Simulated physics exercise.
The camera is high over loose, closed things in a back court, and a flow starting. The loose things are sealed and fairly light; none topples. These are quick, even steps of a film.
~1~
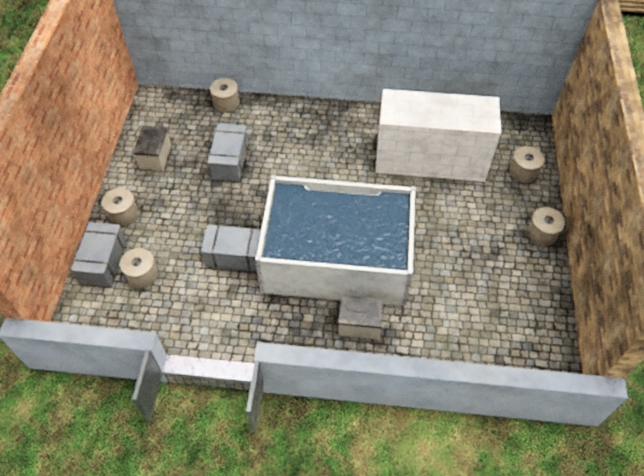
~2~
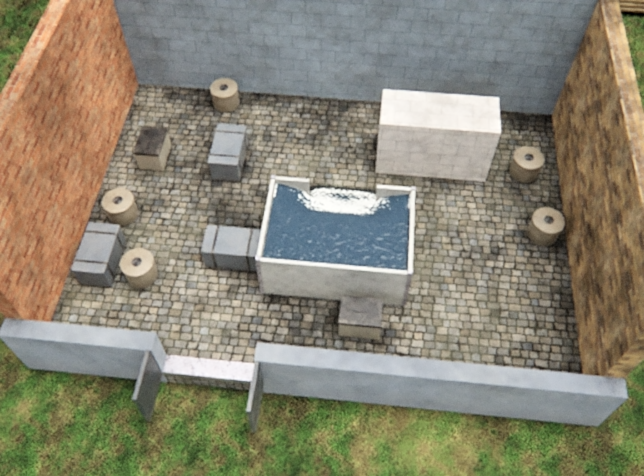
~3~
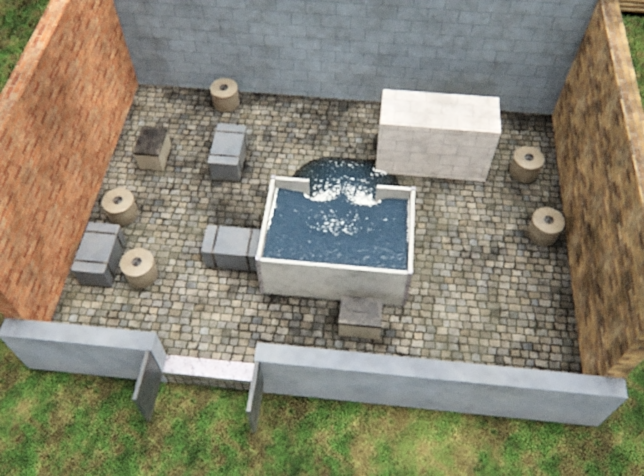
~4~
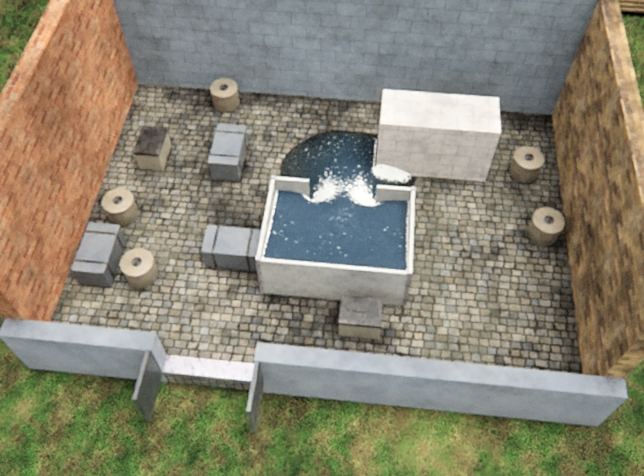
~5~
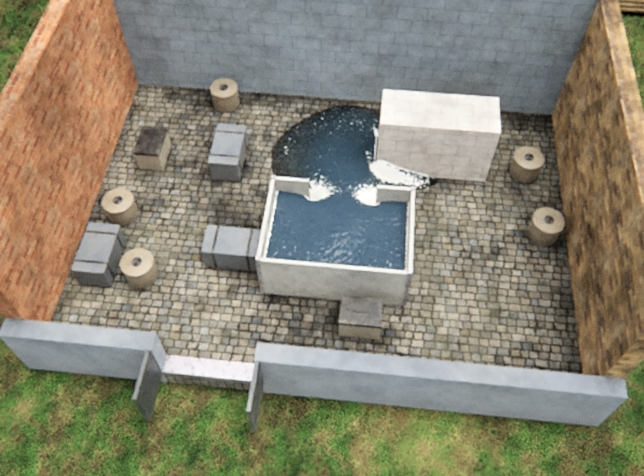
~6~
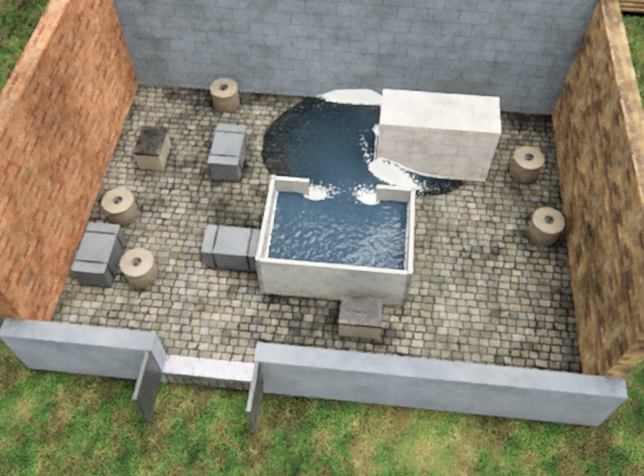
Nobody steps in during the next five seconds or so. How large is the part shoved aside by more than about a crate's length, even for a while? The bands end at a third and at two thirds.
It is between one and two thirds.
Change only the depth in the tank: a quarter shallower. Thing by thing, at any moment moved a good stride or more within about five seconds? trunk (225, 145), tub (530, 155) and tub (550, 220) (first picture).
In turn: Under that, less than that, pushed that far.
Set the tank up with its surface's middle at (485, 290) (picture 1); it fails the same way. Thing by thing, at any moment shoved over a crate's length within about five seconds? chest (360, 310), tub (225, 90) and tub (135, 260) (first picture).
In turn: Under that, moved that far, never so far.
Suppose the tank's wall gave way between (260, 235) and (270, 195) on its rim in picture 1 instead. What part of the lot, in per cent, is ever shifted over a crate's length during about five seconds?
Close to 60 %.
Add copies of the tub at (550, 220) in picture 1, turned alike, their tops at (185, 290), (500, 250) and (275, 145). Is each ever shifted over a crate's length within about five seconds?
In turn: Not that far, less than that, yes.
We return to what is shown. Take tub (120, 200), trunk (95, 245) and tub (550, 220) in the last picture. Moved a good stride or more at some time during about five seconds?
One after the other: Shifted that much, under that, moved that far.
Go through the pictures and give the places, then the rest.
The first picture shows a tub at (137, 262), on the bottom; a chest at (150, 140), on the bottom; 0 of 10 have shifted.
The second picture shows a tub at (137, 262) rests on the ground; a chest at (150, 140), on the bottom; 0 of 10 have shifted.
The third picture shows a tub at (137, 262) rests on the ground; a chest at (150, 140), on the bottom; 0 of 10 have shifted.
The fourth picture shows a tub at (137, 262) rests on the ground; a chest at (150, 140) rests on the ground; 0 of 10 have shifted.
The fifth picture shows a tub at (137, 262), on the bottom; a chest at (150, 140) rests on the ground; 0 of 10 have shifted.
The sixth picture shows a tub at (137, 262), on the bottom; a chest at (150, 140) rests on the ground; 0 of 10 have shifted.
A moment on, 0 of 10 are well off their spots; 0 afloat.
Next, 1 of 10 are well off their spots; 1 afloat.
Later, 3 of 10 are well off their spots; 1 afloat.
In the end, 4 of 10 are well off their spots, and 4 have been at some point; 4 afloat.
